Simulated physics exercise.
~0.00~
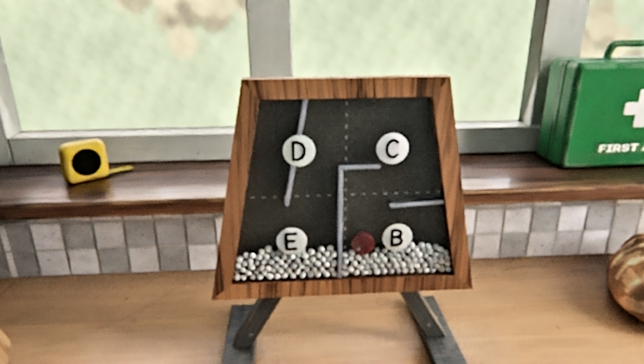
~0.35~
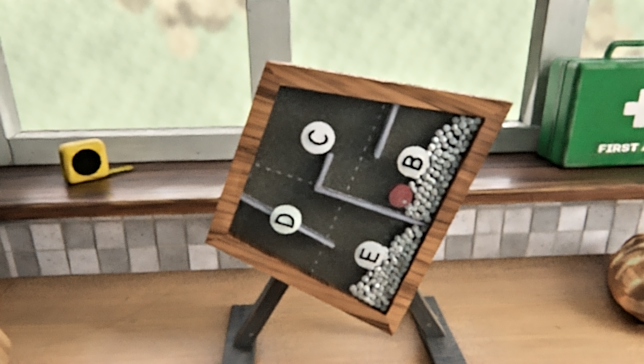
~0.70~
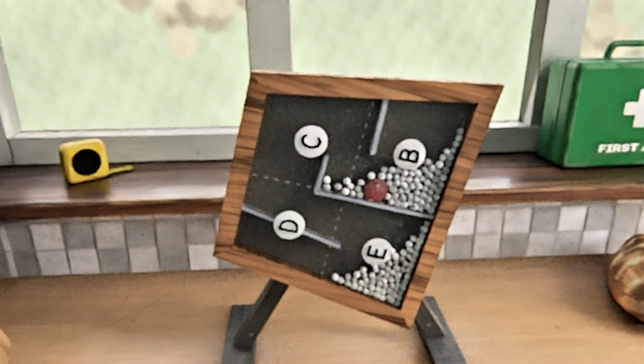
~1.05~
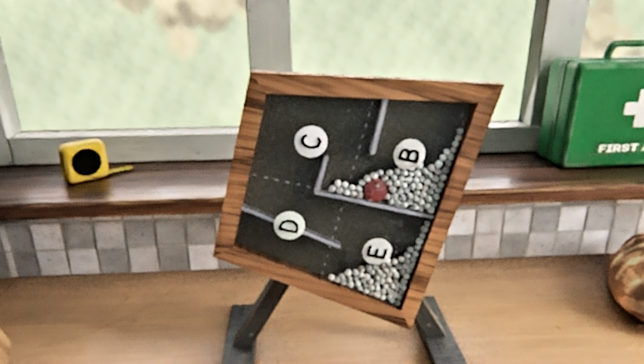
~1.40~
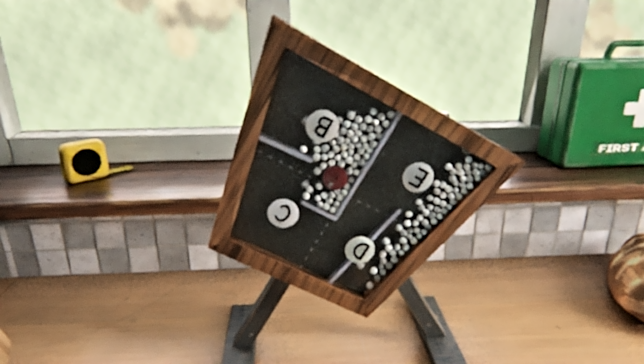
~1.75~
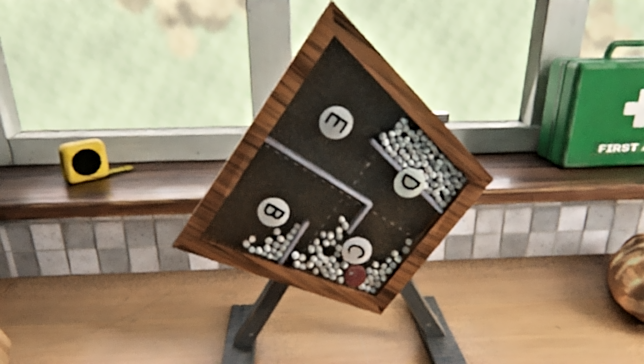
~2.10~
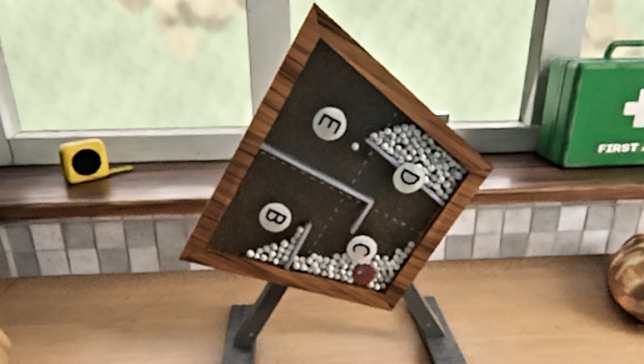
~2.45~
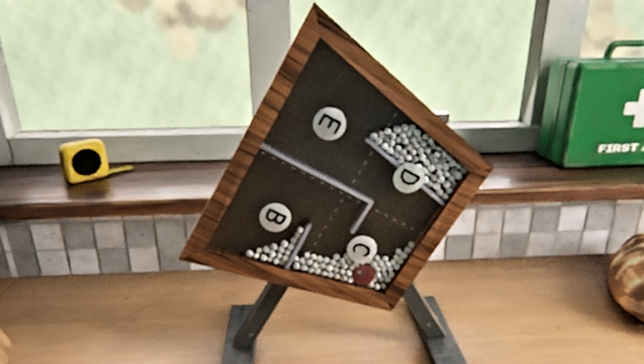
The clip shows a wood-framed case of white beads and a red disc, its quarters lettered, turning anticlockwise, pausing, then turning further. The beads spill between sections, and it stops with the disc by C, most beads near C and D, and some by B.
